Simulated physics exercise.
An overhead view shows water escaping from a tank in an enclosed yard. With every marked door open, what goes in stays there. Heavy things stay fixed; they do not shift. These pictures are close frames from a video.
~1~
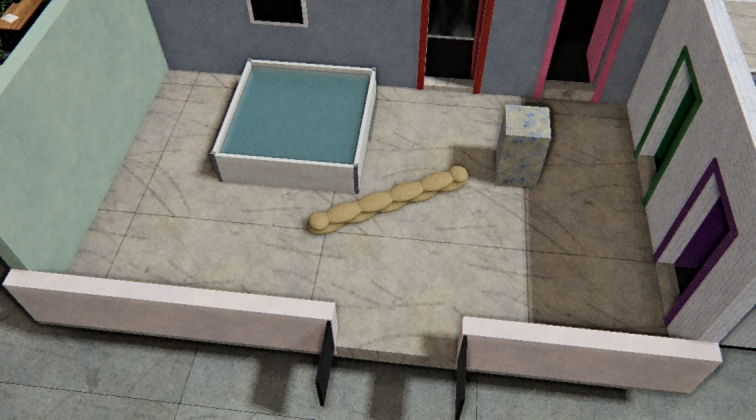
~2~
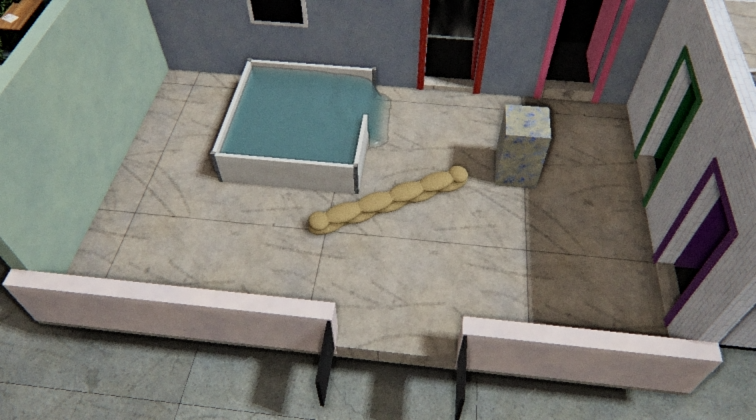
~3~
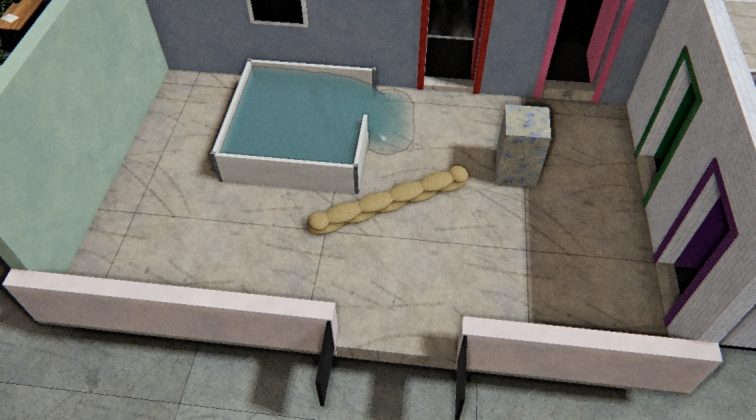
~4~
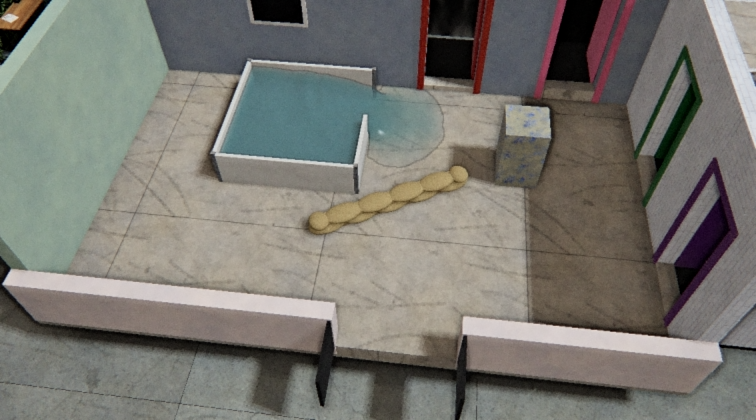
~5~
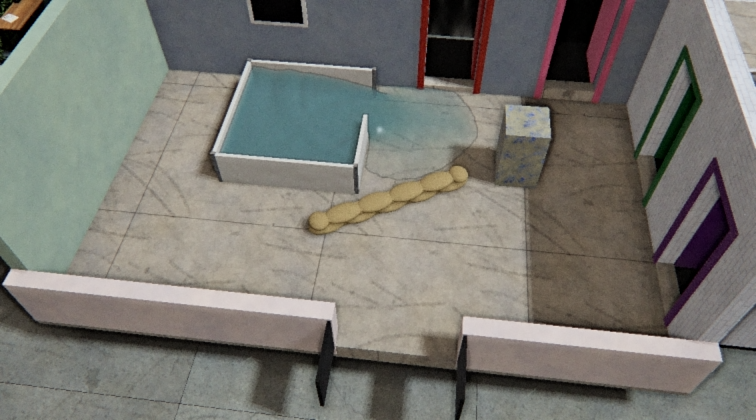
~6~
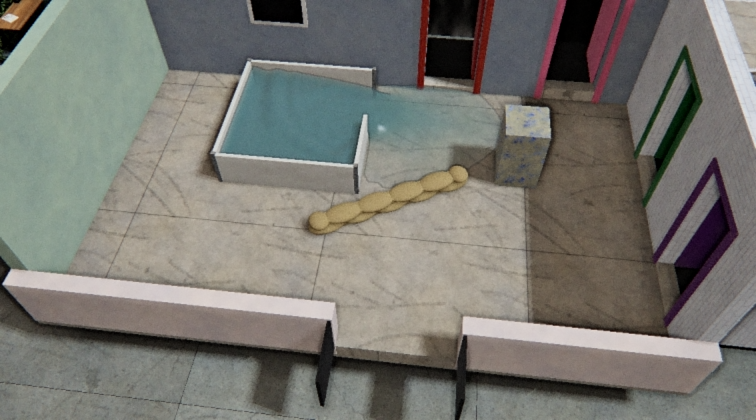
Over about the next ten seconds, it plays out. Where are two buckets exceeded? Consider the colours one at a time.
In order: The green door will most likely go past the limit; the purple door will most likely go past the limit; the pink door will most likely keep inside the limit; the red door will most likely go past the limit.
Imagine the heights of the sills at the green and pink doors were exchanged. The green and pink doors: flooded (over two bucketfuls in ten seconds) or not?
Result, one by one - green door: Short of the limit; pink door: Beyond the limit.
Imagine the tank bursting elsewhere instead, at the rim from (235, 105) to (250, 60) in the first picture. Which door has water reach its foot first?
The red-painted one comes first.
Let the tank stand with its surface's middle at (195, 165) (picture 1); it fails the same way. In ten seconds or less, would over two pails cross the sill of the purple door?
Purple door falls short.
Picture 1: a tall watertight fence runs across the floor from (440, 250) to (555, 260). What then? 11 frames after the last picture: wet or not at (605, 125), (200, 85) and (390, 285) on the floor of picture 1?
Point by point: First submerged, second not reached, third not reached.
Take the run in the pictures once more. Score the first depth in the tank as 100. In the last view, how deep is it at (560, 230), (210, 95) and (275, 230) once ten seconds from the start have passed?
Around 8, 2 and 2 %.
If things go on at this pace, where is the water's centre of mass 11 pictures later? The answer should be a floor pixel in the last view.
Close to pixel (368, 134).
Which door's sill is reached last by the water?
I'd go with the one in purple.
A moment on, water covers 20 % of the floor; the green door not reached, the purple door not reached, the pink door wet at the sill, nothing in, the red door under two buckets in.
Next, water covers 25 % of the floor; the green door wet at the sill, nothing in, the purple door not reached, the pink door wet at the sill, nothing in, the red door over two buckets in.
Then, water covers 40 % of the floor; the green door over two buckets in, the purple door wet at the sill, nothing in, the pink door wet at the sill, nothing in, the red door over two buckets in.
Later, water covers 50 % of the floor; the green door over two buckets in, the purple door wet at the sill, nothing in, the pink door under two buckets in, the red door over two buckets in.
In the end, water covers 80 % of the floor; the green door over two buckets in, the purple door over two buckets in, the pink door under two buckets in, the red door over two buckets in.
